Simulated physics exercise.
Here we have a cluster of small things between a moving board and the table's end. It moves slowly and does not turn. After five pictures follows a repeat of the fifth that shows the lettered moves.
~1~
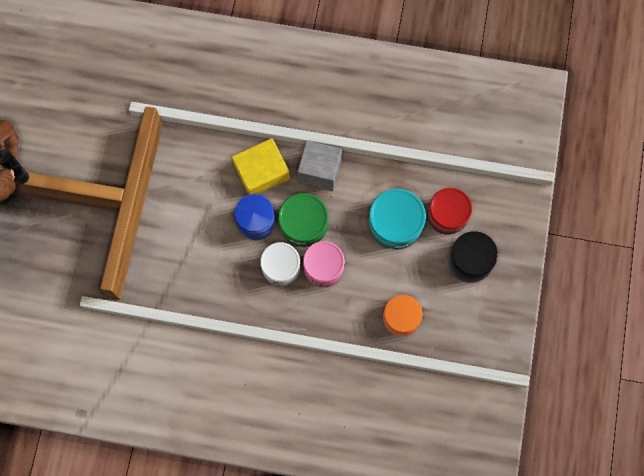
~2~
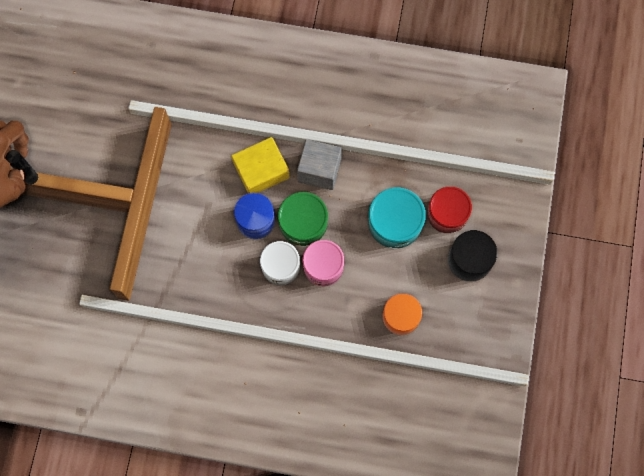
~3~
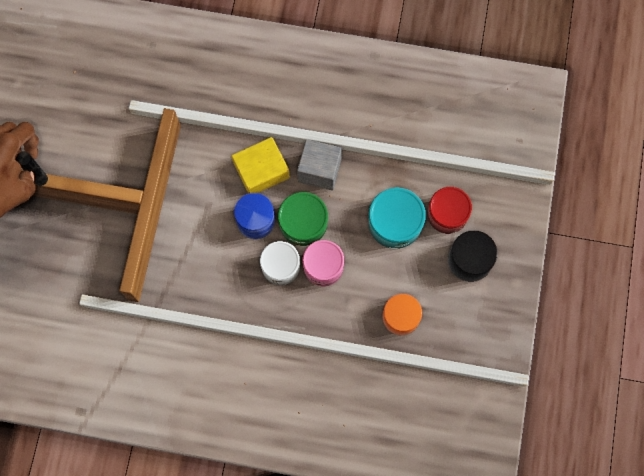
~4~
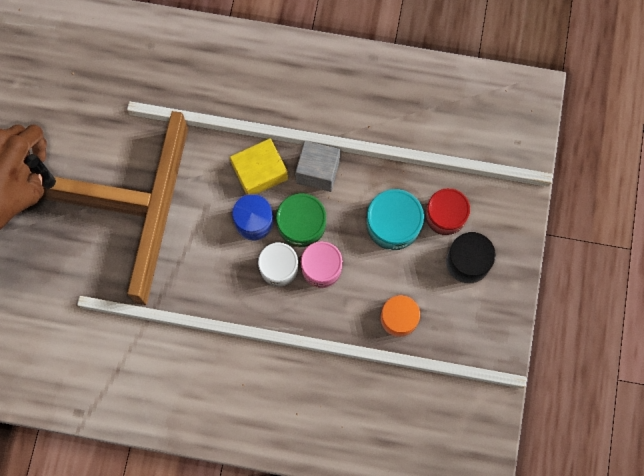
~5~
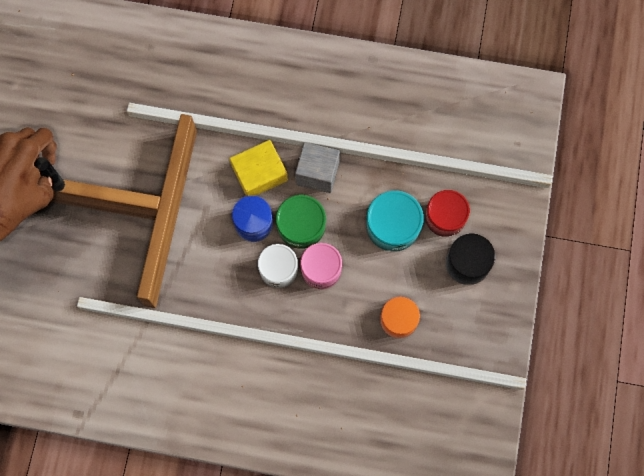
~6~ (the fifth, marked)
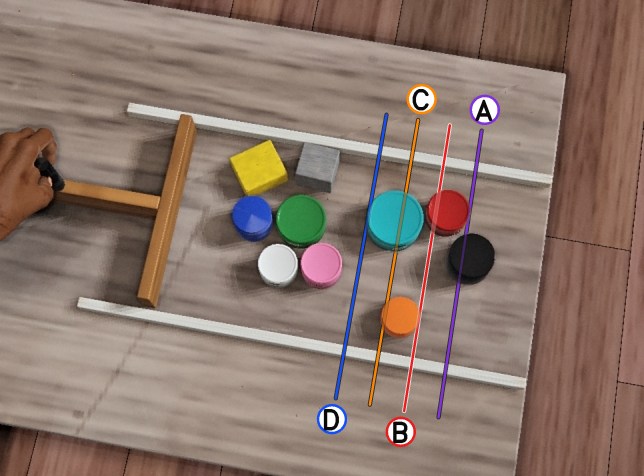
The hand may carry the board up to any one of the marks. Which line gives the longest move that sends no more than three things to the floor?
It should halt at A.
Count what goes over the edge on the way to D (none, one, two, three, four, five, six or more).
The count is none.
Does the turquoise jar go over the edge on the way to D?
No.
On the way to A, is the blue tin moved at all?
By then, yes.
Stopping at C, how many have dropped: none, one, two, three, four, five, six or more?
In all, none.
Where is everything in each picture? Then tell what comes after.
In the first picture, red jar (449, 212); green tub (303, 221); yellow block (261, 169).
In the second picture, board (138, 196); pink tub (323, 264).
In the third picture, board (148, 198); grey block (319, 165).
In the fourth picture, board (156, 201); turquoise jar (395, 220).
In the fifth picture, board (165, 204); white tub (278, 266); red jar (447, 214); green tub (301, 222).
On the marked copy, A at (461, 268); B at (428, 262); C at (395, 257); D at (362, 251).
With A. Early on, board (271, 223); grey block (356, 171); yellow block (316, 188).
Further on, board (379, 242); red jar (520, 199); black pot (495, 272).
At the end, board (461, 256); black pot over the edge; red jar over the edge; two fallen.
As for the rest, B is within the limit but short; C is within the limit but short; D is within the limit but short.
